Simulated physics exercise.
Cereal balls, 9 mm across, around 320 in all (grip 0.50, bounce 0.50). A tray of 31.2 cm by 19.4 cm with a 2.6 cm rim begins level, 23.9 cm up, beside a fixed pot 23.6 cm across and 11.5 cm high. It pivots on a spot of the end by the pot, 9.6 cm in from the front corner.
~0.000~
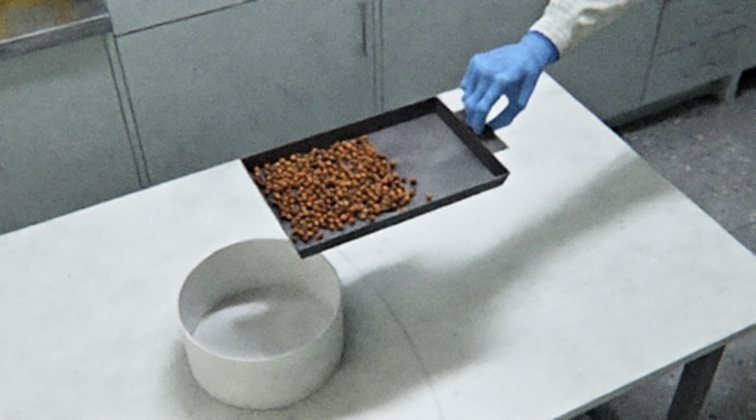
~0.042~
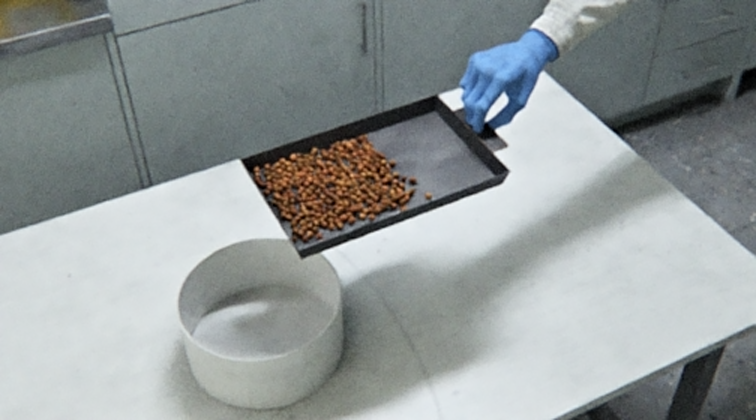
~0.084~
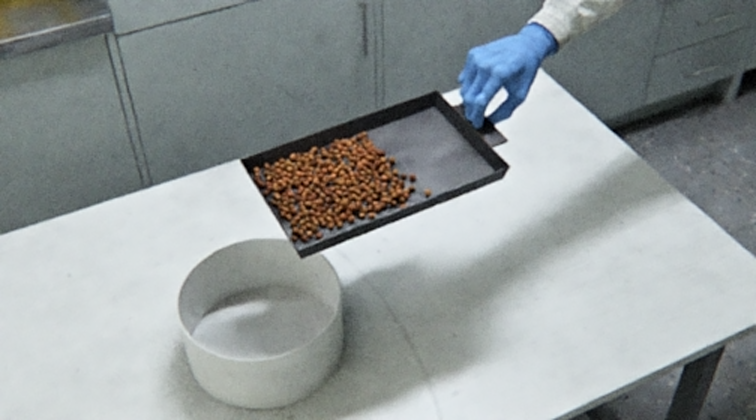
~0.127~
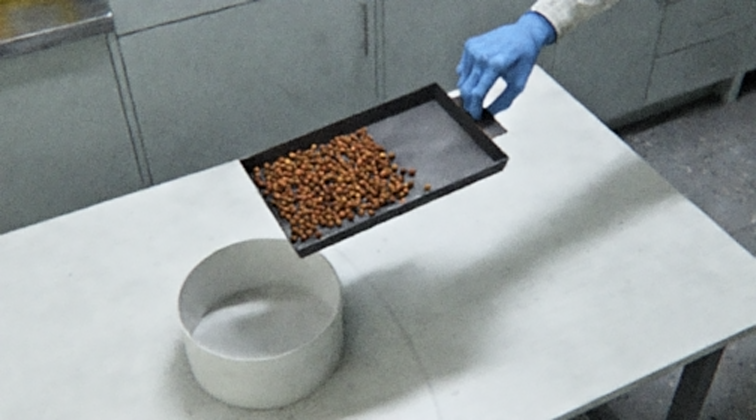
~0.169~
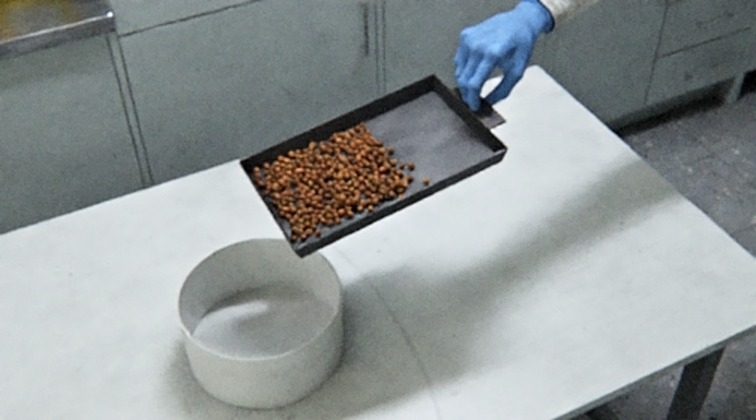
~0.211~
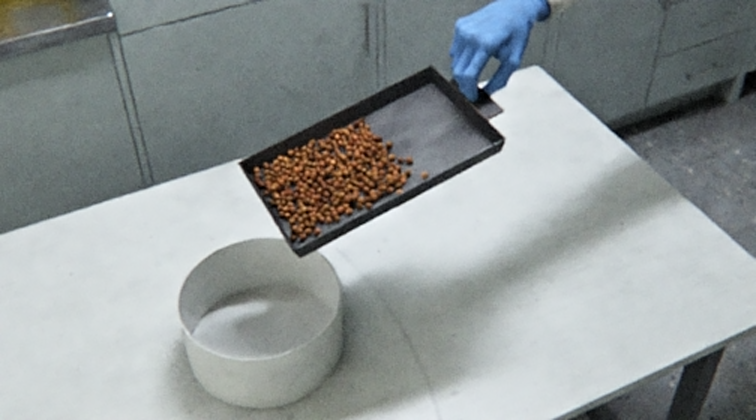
A blue-gloved hand slowly raises the right end of a dark tray of brown balls.
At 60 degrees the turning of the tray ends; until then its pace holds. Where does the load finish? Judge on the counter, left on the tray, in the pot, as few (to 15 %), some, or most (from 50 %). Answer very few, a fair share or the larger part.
Counter very few, tray the larger part, pot very few.
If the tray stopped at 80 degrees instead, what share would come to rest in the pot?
In that case some 5 per cent.
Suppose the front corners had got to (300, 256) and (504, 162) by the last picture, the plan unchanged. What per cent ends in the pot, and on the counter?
Pot 5, counter 0.
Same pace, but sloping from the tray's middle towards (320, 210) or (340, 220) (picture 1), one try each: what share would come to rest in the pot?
Some 0 and 5 per cent.
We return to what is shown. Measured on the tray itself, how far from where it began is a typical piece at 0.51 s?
Roughly 2 cm.
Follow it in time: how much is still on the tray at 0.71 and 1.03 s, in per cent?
About 100, 100.
Then, at 0.51 s, tilt 36 degrees; the tray holds 100 %, the pot 0 %.
After 0.71 s, tilt 51 degrees; the tray holds 100 %, the pot 0 %.
After 1.03 s, tilt 60 degrees; the tray holds 100 %, the pot 0 %.
By 1.8 s all is still; counter 0 %, tray 100 %, pot 5 %.
